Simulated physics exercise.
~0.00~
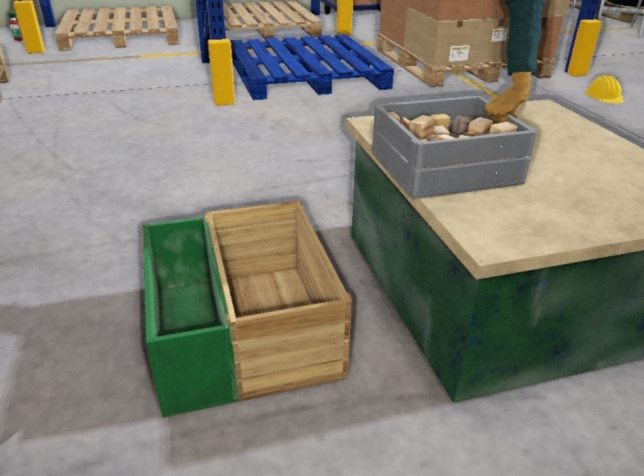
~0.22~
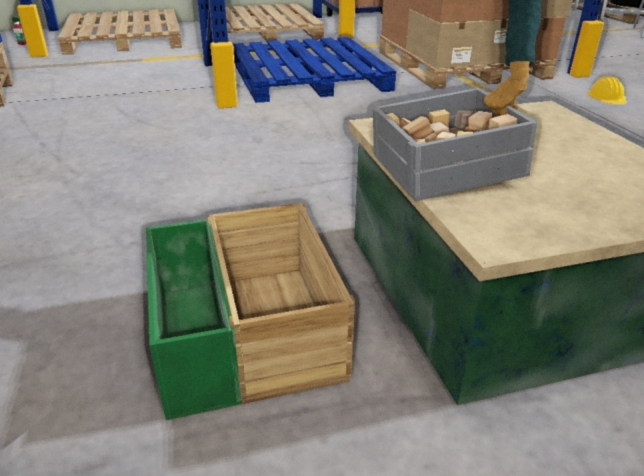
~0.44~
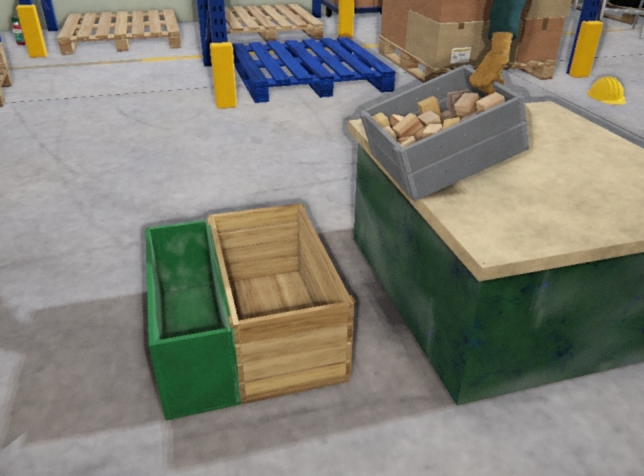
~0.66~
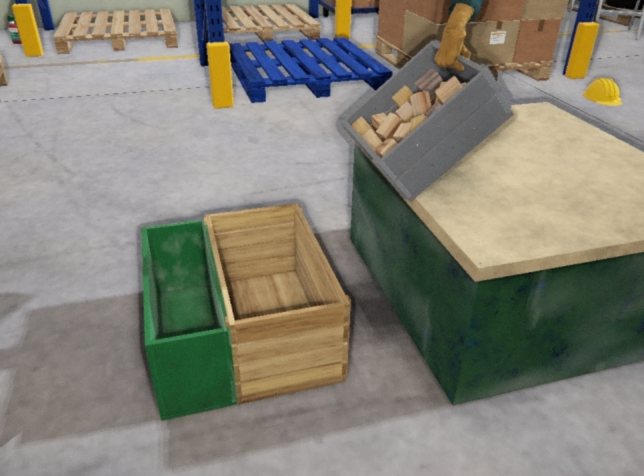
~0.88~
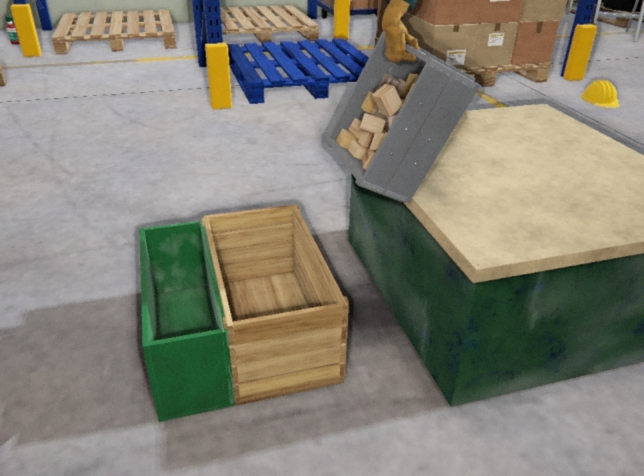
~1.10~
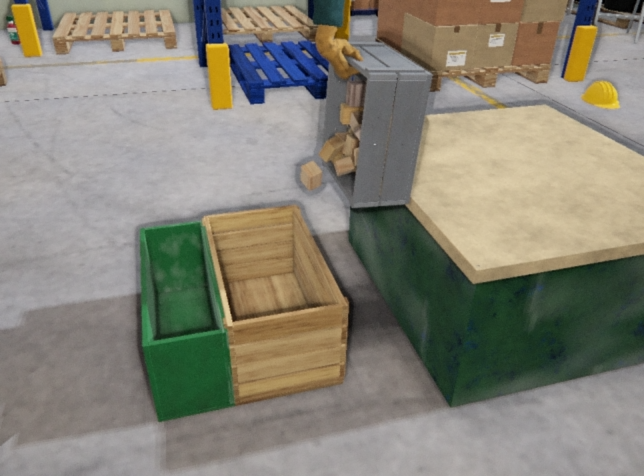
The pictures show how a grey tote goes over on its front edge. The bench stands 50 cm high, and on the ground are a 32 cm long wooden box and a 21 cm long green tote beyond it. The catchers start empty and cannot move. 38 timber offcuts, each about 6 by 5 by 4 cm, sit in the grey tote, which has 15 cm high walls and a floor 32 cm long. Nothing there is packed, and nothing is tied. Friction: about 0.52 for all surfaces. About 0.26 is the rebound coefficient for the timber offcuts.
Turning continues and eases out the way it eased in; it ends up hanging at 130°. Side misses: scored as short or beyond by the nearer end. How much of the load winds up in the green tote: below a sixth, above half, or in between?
The green tote ends up holding a small share, below a sixth of them.
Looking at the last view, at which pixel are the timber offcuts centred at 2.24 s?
About (269, 321).
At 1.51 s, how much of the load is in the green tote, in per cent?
Some 0 per cent by then.
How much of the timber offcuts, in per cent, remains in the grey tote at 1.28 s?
I'd say close to 95 in a hundred.
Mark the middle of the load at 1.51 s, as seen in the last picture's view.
Centre: Approx. (330, 185).
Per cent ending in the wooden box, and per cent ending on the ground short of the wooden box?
Estimate: 85 % then 15 %.
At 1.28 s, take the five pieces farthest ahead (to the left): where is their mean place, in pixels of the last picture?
Near (309, 196).
After 1.28 s, tilt 104°; 36 still in the grey tote and 2 in the wooden box.
After 1.51 s, tilt 121°; 23 still in the grey tote, 3 in the wooden box and 12 in the air.
After 1.83 s, tilt 130°; 3 still in the grey tote, 25 in the wooden box, 2 on the ground short of the wooden box and 8 in the air.
Final count (at 2.24 s), 32 in the wooden box and 6 on the ground short of the wooden box. Asked share, 0 of 38, 0 per cent.
